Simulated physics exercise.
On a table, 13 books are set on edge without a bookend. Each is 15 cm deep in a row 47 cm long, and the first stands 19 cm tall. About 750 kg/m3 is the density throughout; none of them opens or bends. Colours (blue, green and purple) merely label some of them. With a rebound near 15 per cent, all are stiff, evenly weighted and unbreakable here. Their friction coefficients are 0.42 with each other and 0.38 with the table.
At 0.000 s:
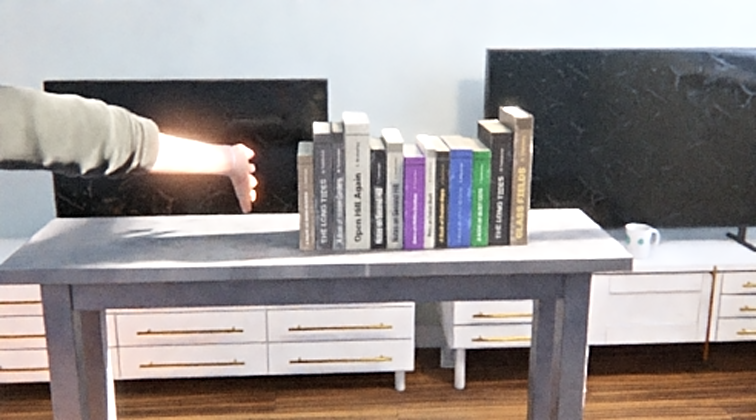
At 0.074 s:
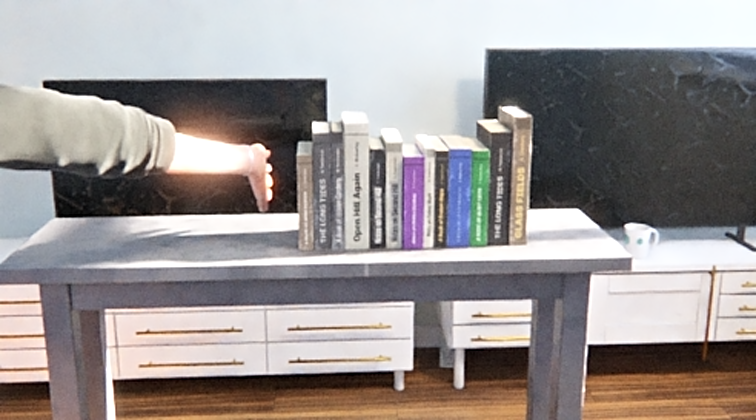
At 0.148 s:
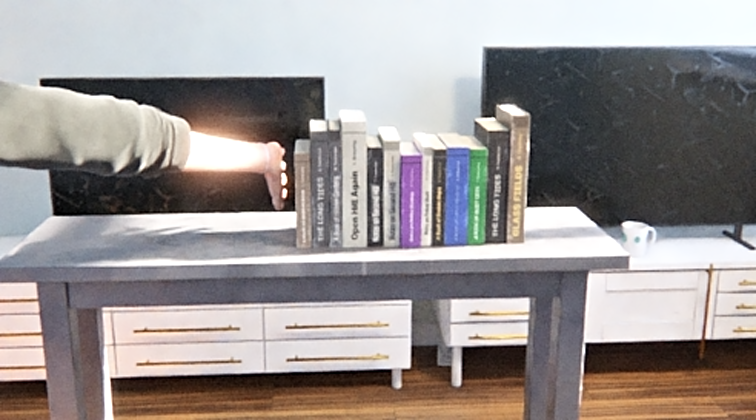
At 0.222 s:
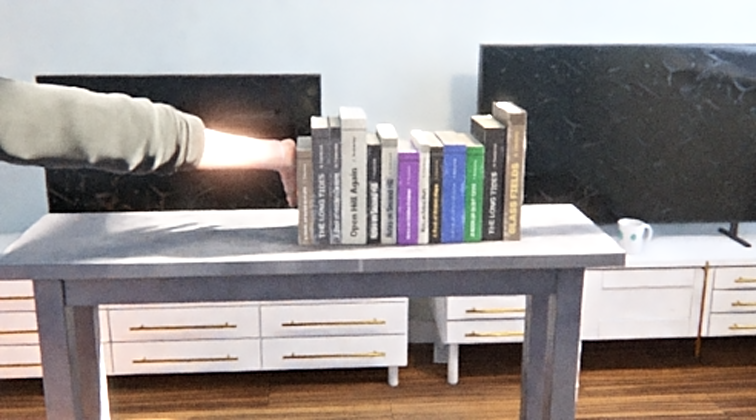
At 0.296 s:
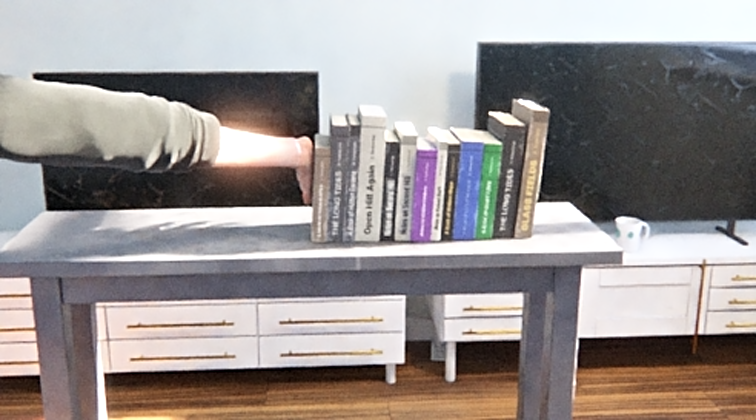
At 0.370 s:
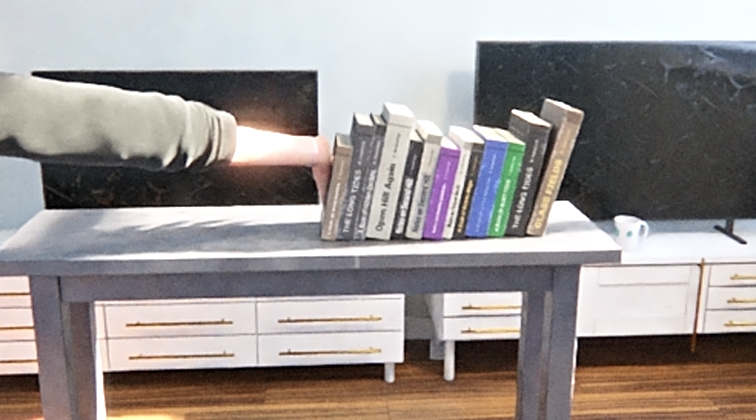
On a gray table, a hand reaches right and pushes a row of books, tilting them rightward.
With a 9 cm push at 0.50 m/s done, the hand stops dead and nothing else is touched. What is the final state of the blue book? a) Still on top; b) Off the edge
Answer: A.
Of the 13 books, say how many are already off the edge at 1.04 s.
1 by then.
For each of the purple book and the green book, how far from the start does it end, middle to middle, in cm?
The purple one ends 10 cm from its start and the green one 20 cm.
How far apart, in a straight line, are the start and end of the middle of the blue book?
About 20 cm.
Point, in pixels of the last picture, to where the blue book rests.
End point, last view: About (531, 197).
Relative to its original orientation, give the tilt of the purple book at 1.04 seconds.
At that moment, roughly 40 degrees.
By 0.52 s, none of the 13 books off the edge, 13 disturbed; blue book tilted 30°; green book tilted 30°.
By 1.04 s, 1 of the 13 books off the edge; blue book tilted 58°; green book tilted 66°.
When it is over (1.5 s), 2 of the 13 books off the edge; blue book tilted 62°; green book on its side; purple book tilted 41°. In pixels of the last frame, middles, blue book near (531, 197), green book near (568, 219).
